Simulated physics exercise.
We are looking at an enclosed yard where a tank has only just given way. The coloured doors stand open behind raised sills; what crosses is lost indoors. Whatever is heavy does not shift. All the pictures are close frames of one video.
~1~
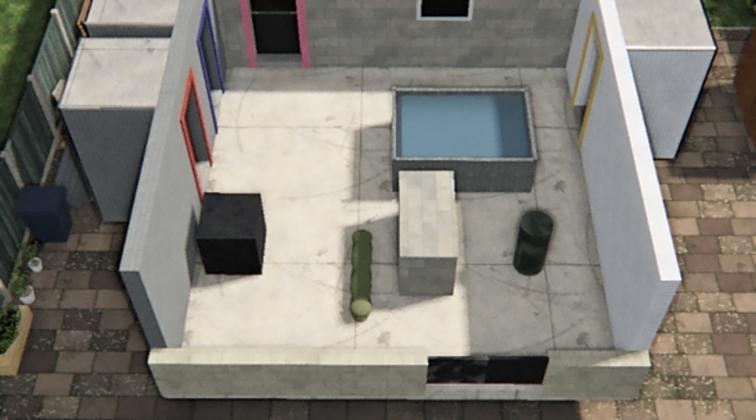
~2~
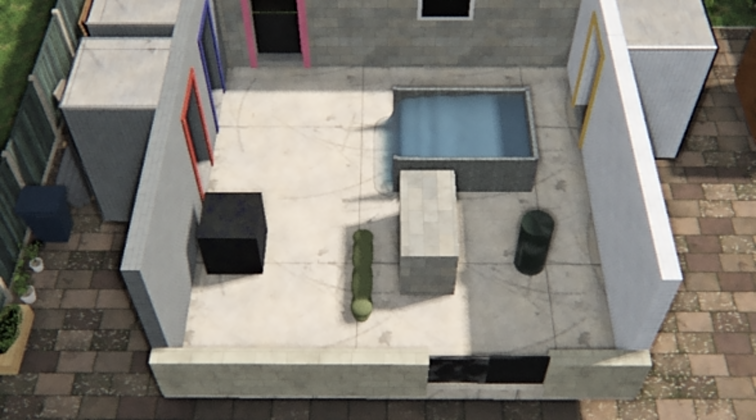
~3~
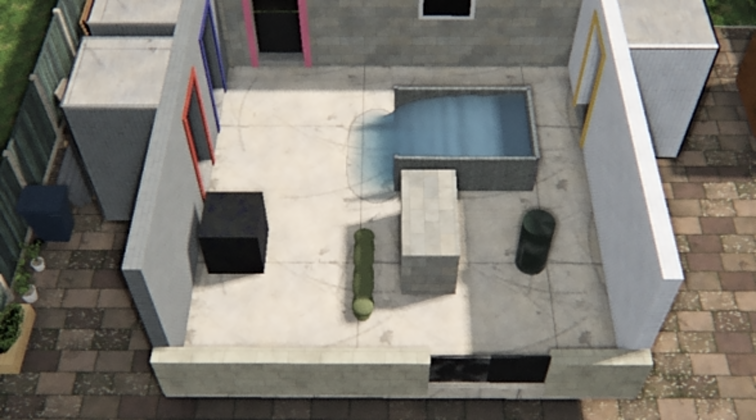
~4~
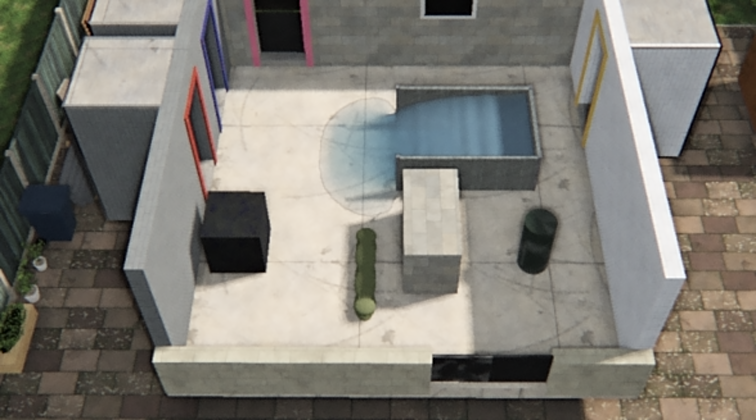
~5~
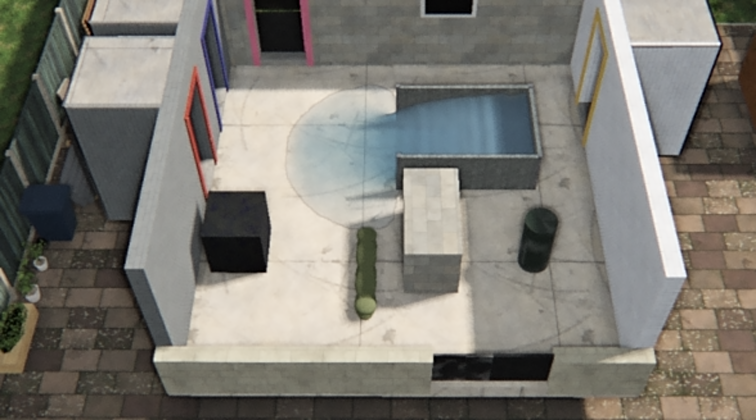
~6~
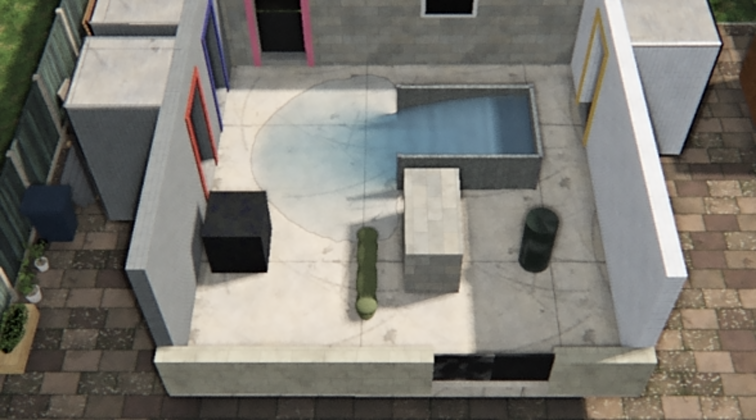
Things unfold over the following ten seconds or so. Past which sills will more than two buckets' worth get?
The pink door goes beyond what's allowed there, the blue door goes beyond what's allowed there, the red door goes beyond what's allowed there, the yellow door stays inside what's allowed there.
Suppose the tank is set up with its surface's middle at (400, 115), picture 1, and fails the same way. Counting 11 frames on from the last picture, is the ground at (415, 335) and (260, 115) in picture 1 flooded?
Spared, hit.
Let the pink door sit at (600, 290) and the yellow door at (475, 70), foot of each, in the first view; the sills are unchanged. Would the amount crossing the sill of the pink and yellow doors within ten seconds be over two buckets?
Well, the pink door falls below the limit, but the yellow door falls below the limit.
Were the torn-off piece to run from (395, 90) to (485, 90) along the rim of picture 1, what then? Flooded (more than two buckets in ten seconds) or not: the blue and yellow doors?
Well, the blue one is swamped, while the yellow one is swamped.
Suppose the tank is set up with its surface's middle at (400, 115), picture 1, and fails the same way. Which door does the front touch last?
It's the yellow-painted one.
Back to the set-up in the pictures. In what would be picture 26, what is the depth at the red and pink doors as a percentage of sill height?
I reckon it's around 120 and then 150 per cent.
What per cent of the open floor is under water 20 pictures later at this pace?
Roughly 45 per cent.
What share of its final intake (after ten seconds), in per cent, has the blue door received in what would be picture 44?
Roughly 100 per cent.
A moment on, water covers 35 % of the floor; the pink door wet at the sill, nothing in, the blue door under two buckets in, the red door under two buckets in, the yellow door not reached.
Next, water covers 40 % of the floor; the pink door wet at the sill, nothing in, the blue door over two buckets in, the red door over two buckets in, the yellow door not reached.
Then, water covers 45 % of the floor; the pink door over two buckets in, the blue door far over two buckets in, the red door far over two buckets in, the yellow door not reached.
Later, water covers 70 % of the floor; the pink door over two buckets in, the blue door far over two buckets in, the red door far over two buckets in, the yellow door not reached.
In the end, water covers 95 % of the floor; the pink door over two buckets in, the blue door far over two buckets in, the red door far over two buckets in, the yellow door wet at the sill, nothing in.
